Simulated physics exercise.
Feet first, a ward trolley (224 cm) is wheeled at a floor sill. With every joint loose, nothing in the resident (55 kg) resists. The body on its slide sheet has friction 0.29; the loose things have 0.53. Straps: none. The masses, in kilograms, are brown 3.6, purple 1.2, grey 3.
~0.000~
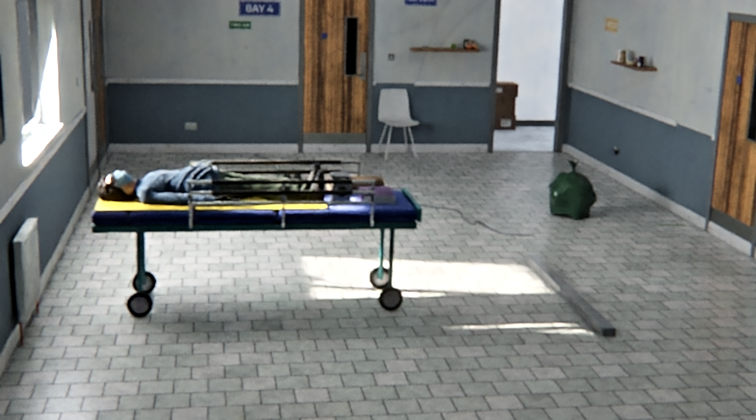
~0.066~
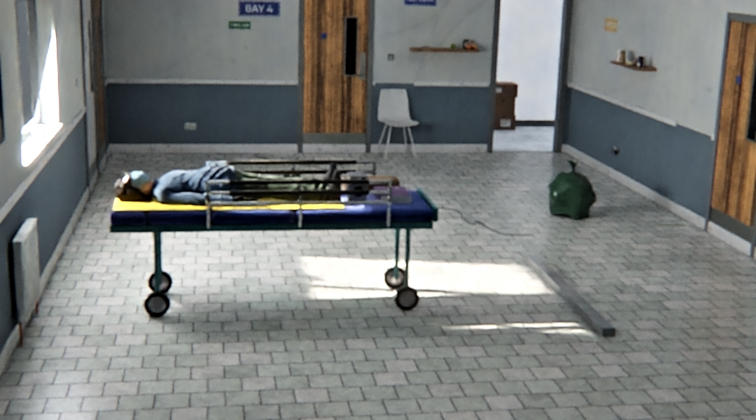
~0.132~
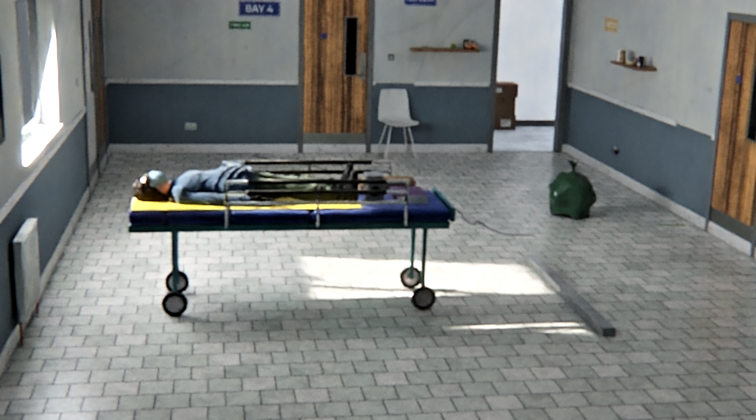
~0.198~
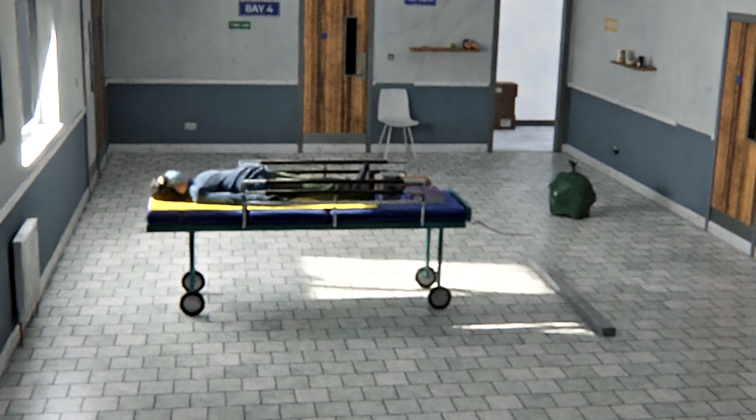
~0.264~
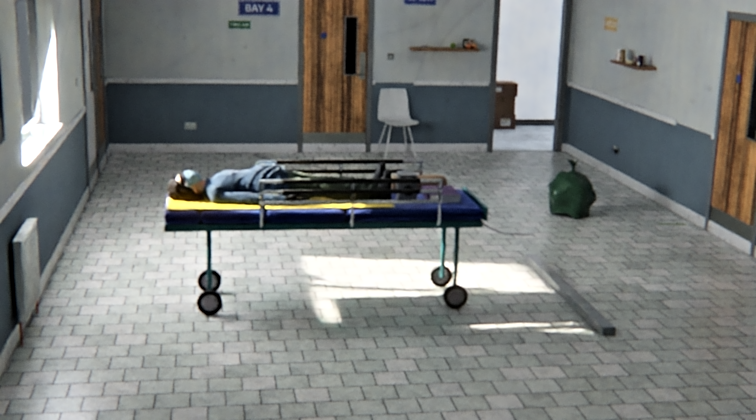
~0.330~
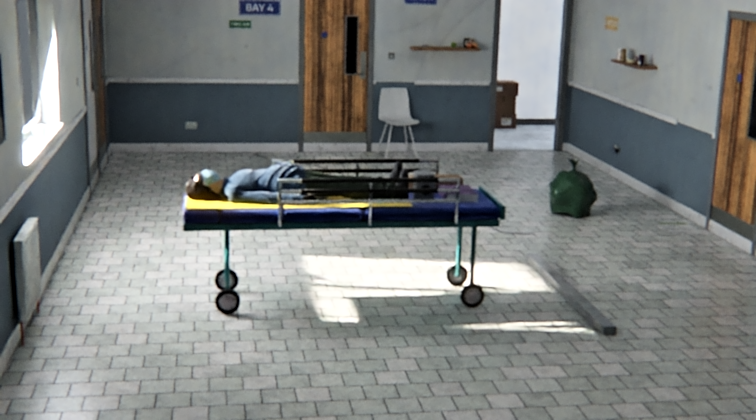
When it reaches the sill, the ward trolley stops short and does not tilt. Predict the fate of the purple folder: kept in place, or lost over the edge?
Lost over the edge.
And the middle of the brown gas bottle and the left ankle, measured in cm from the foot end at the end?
Result: Brown gas bottle = 0 cm short, left ankle = 20 cm short.
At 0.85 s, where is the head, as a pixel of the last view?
Estimate: About (332, 187).
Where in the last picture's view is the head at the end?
Near (377, 187).
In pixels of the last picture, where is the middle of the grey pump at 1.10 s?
Near (572, 185).
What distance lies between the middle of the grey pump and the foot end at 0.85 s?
Around 35 cm shy of it.
The jolt is at 0.70 s.
After 0.85 s the purple folder is 7 cm short of the foot end, tilted 0°, near (573, 192) in the last picture's view; the brown gas bottle 19 cm short of the foot end, tilted 0°.
After 1.10 s the purple folder is 7 cm past the foot end, tilted 40°, near (590, 198) in the last picture's view.
After 1.40 s the purple folder is 17 cm past the foot end, tilted 165°, near (596, 285) in the last picture's view.
When all is still (1.6 s), brown gas bottle stays on; purple folder drops off; grey pump stays on; left ankle stops short of the foot end.
